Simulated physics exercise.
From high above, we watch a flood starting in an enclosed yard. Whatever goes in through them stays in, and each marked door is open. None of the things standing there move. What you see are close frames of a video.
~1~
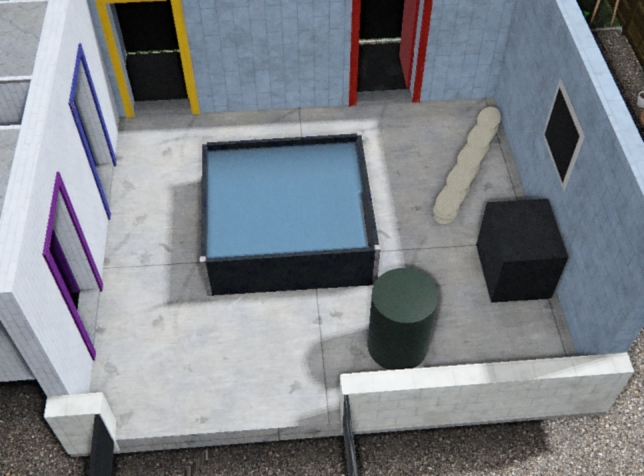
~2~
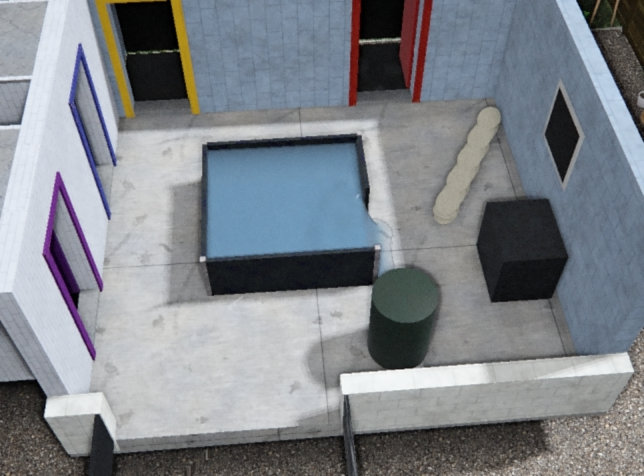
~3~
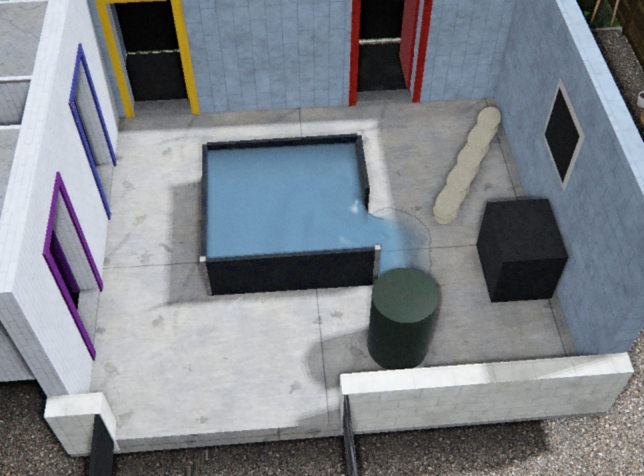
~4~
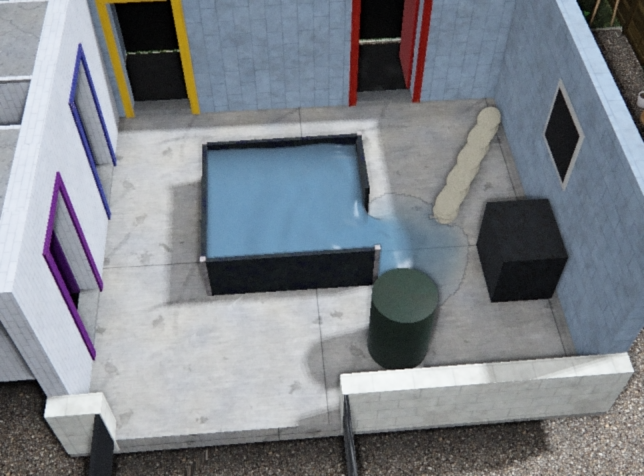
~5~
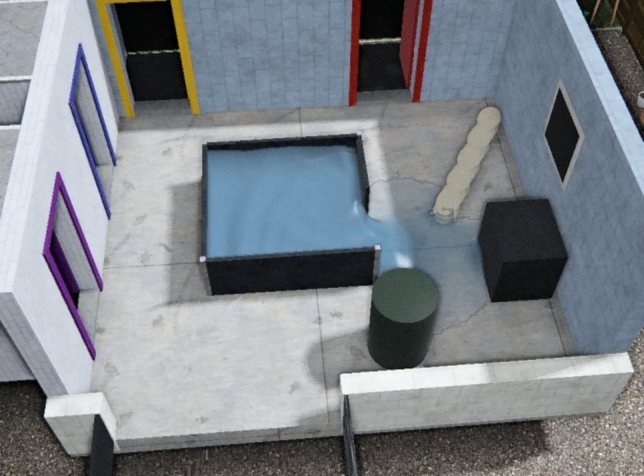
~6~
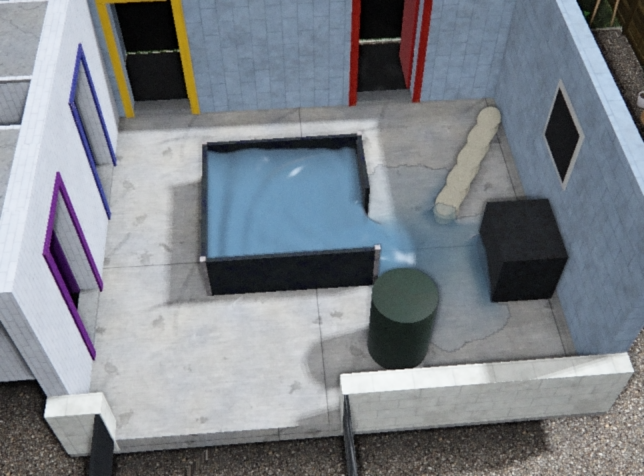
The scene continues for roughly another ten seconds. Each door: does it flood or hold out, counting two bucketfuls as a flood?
Yellow door holds out, blue door holds out, purple door holds out, red door floods.
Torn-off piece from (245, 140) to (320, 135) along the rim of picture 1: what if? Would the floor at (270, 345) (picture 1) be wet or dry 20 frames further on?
Answer: Free of water.
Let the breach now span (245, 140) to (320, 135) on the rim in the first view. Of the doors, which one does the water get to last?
It would be the door marked purple.
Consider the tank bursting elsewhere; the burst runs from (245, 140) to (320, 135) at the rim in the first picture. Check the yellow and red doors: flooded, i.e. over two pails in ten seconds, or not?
Lab note: Yellow door above the mark, red door above the mark.
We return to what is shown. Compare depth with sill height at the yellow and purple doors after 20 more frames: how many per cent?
Near 0 and 0 per cent, in that order.
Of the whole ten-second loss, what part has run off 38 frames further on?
About 25 per cent.
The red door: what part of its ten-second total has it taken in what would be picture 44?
My estimate: Close to 20 per cent.
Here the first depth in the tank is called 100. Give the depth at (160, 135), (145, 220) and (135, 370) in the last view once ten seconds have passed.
Respectively 12, 4 and 14 per cent.
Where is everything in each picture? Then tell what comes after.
In the first frame, the open tank at (286, 197) is whole and still.
In the second frame, the front is at (376, 223), out from the gap at (368, 242).
In the third frame, the front is at (415, 224), out from the gap at (368, 243).
In the fourth frame, water pours out at (368, 244) and has run to (456, 232).
In the fifth frame, water pours out at (368, 243) and has run to a hidden place.
In the sixth frame, water pours out at (368, 243) and has run to a hidden place.
A moment on, water covers 25 % of the floor; the yellow door not reached, the blue door not reached, the purple door not reached, the red door not reached.
Next, water covers 35 % of the floor; the yellow door not reached, the blue door not reached, the purple door not reached, the red door not reached.
Then, water covers 45 % of the floor; the yellow door not reached, the blue door not reached, the purple door not reached, the red door under two buckets in.
Later, water covers 85 % of the floor; the yellow door wet at the sill, nothing in, the blue door wet at the sill, nothing in, the purple door under two buckets in, the red door under two buckets in.
In the end, water covers 95 % of the floor; the yellow door wet at the sill, nothing in, the blue door wet at the sill, nothing in, the purple door under two buckets in, the red door over two buckets in.
